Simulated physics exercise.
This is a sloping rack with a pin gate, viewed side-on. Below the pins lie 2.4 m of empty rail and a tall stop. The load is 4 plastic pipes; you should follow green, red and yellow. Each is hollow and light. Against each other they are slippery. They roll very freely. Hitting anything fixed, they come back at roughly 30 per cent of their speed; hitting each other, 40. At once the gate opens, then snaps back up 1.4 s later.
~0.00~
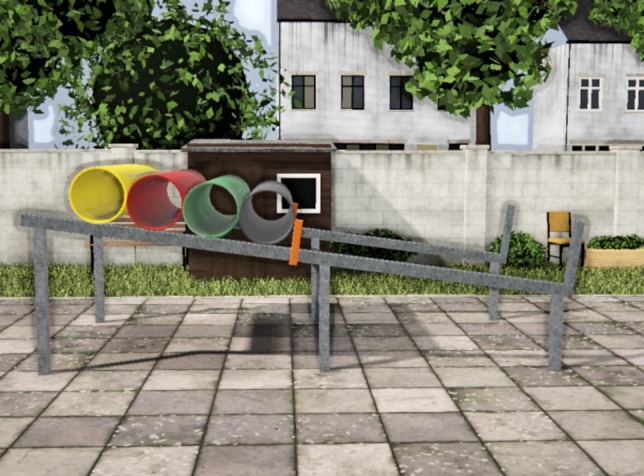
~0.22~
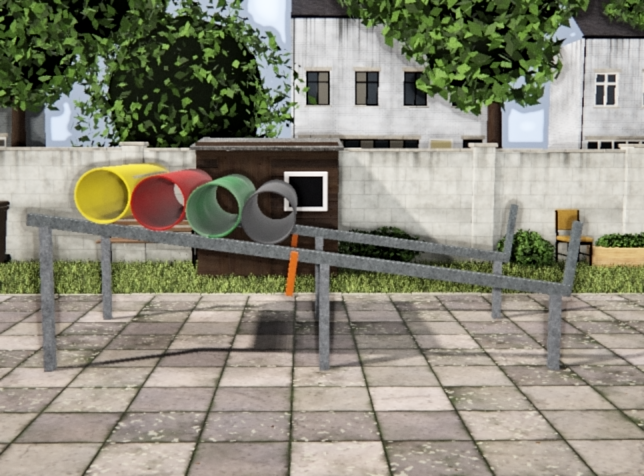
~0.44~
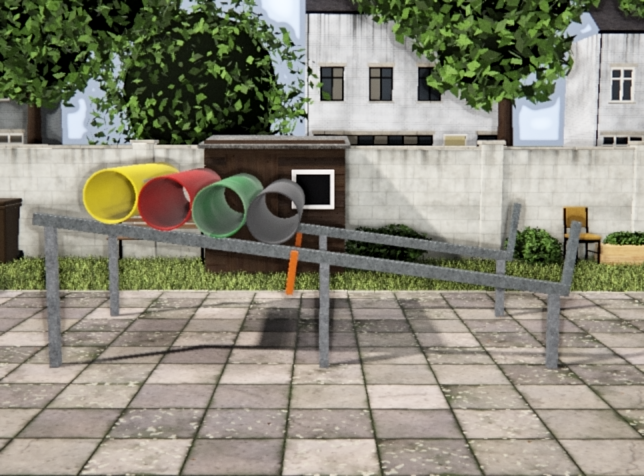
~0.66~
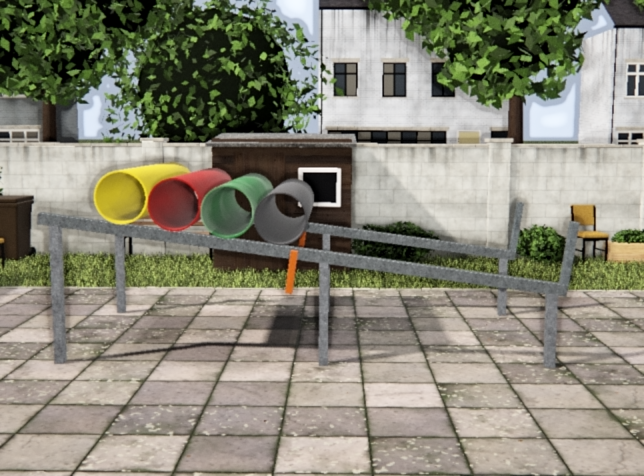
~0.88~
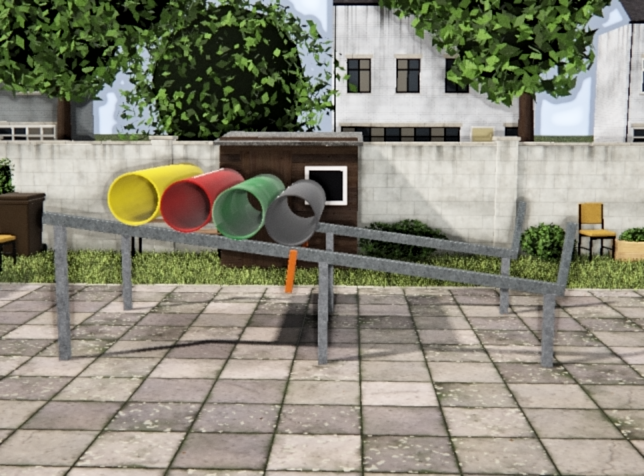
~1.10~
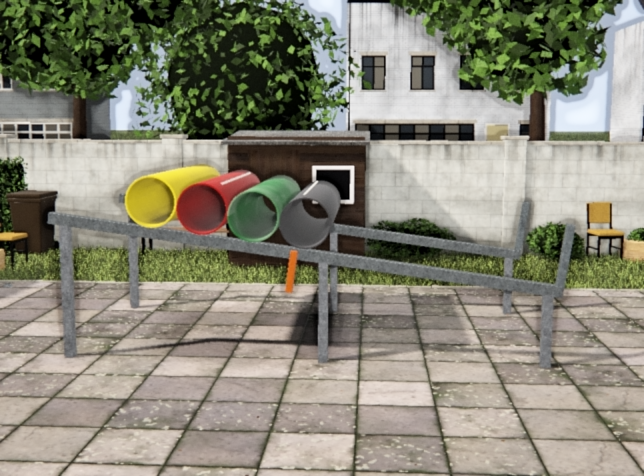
The clip opens on yellow, red, green and gray pipes lined up behind a raised orange gate on a sloping metal rack in a paved yard. The gate drops below the rails, and the pipes roll slowly a short way down to the right, staying close together, as the view shifts slightly.
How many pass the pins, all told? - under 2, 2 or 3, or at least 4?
I would say 2 or 3.
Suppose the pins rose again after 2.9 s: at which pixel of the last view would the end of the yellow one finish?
(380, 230), roughly.
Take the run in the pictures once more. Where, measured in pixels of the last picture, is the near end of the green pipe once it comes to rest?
I'd say somewhere close to (483, 249).
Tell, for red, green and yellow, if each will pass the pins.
Red: Held. Green: Away. Yellow: Held.
After 1.4 s, green is on the rails, 20 cm above the pins, rolling right; red is on the rails, 65 cm above the pins, rolling right; yellow is on the rails, 110 cm above the pins, rolling right; 1 through so far.
After 1.6 s, green is in the air, 10 cm above the pins, rolling right; red is on the rails, 50 cm above the pins, rolling right; yellow is on the rails, 95 cm above the pins, rolling right; 1 through so far.
After 1.9 s, green is in the air, 10 cm below the pins, rolling right; red is on the rails, 25 cm above the pins; yellow is on the rails, 70 cm above the pins; 2 through so far.
At rest (3.9 s), green is on the rails, 165 cm below the pins; red is on the rails, 25 cm above the pins; yellow is on the rails, 70 cm above the pins; 2 through so far.
